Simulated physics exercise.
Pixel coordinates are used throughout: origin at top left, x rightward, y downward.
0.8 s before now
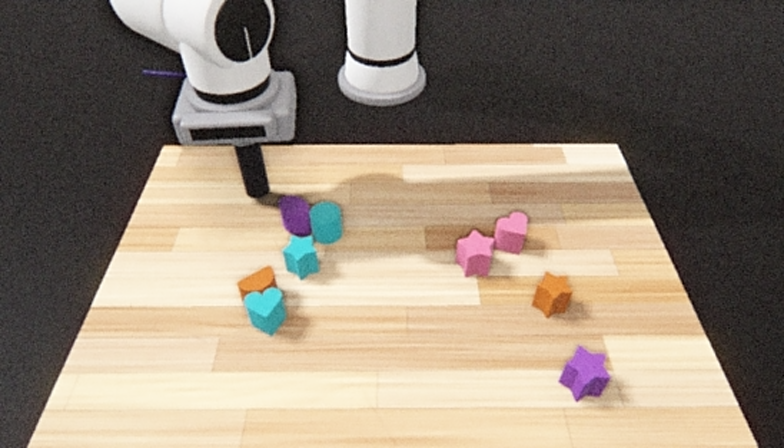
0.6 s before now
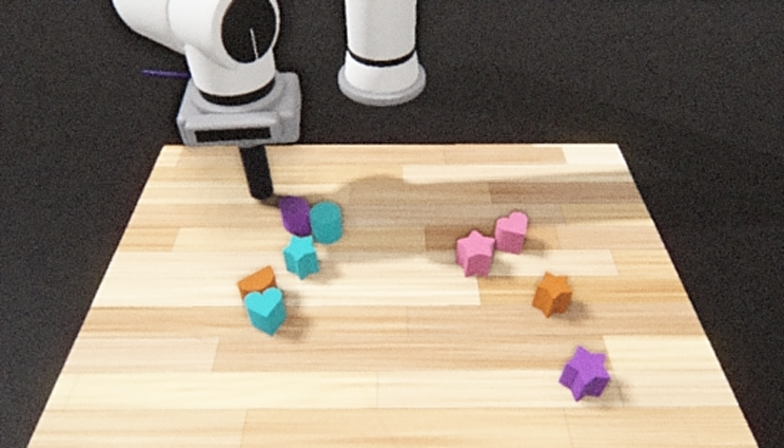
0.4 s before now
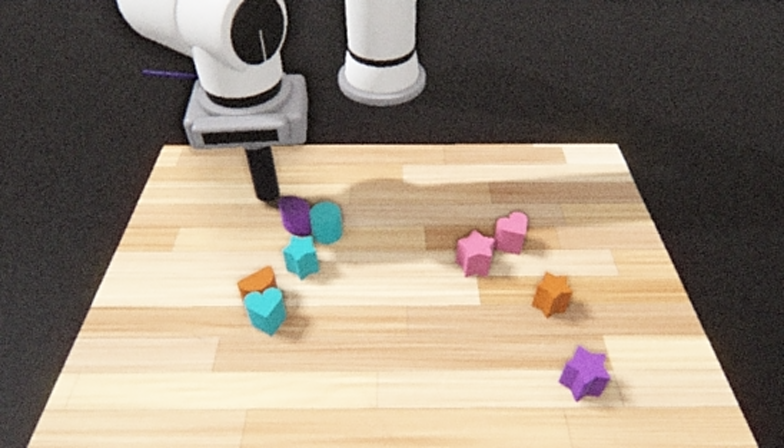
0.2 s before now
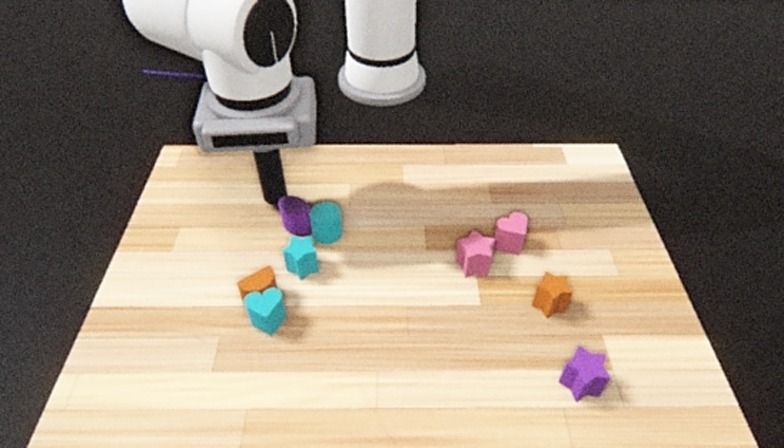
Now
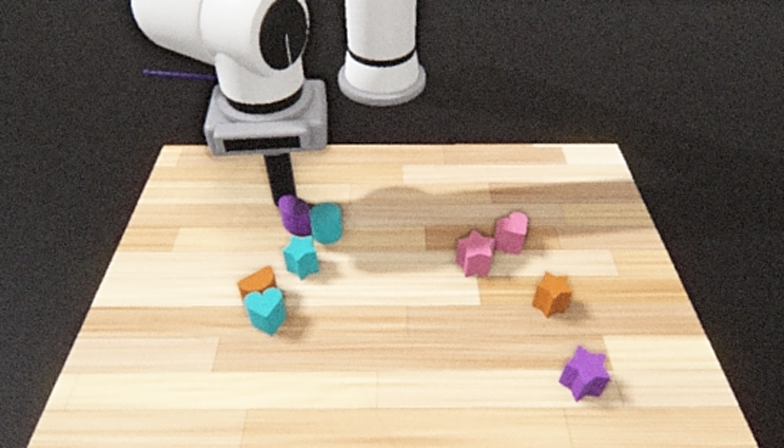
The video shows a robot arm holding a black stick over a wooden board scattered with turquoise, purple, orange and pink blocks. The stick shifts slightly right and toward the purple block, while the blocks stay still.
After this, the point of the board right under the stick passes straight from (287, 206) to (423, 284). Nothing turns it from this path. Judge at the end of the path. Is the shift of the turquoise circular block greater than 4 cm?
Going by the path, yes.
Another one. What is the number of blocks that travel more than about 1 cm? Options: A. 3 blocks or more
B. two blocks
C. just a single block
Letter B.
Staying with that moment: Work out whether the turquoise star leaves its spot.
That block stays in place.
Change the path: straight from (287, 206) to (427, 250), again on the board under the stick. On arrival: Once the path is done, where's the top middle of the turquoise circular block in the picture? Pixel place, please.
In the picture, it is at (336, 224).
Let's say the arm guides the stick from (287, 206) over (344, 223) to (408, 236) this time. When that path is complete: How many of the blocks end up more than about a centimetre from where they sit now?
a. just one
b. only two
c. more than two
My answer is option a.
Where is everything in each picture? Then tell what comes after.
In the first frame, stick tip (258, 191); block tops, purple oval (294, 205); turquoise star (300, 246); turquoise circular block (325, 212).
In the second frame, stick (262, 192); blocks unchanged.
In the third frame, stick (268, 194); blocks unchanged.
In the fourth frame, stick (276, 197); blocks unchanged.
In the fifth frame, stick (285, 200); purple oval (294, 205); turquoise star (300, 246); turquoise circular block (325, 212).
What follows on the original path. One third of the way, stick (329, 224); purple oval (293, 215); turquoise circular block (343, 225).
Two thirds of the way, stick (374, 250); purple oval (293, 215); turquoise circular block (376, 258).
At the end, stick (424, 278); purple oval (293, 215); turquoise star in place; turquoise circular block (383, 270).
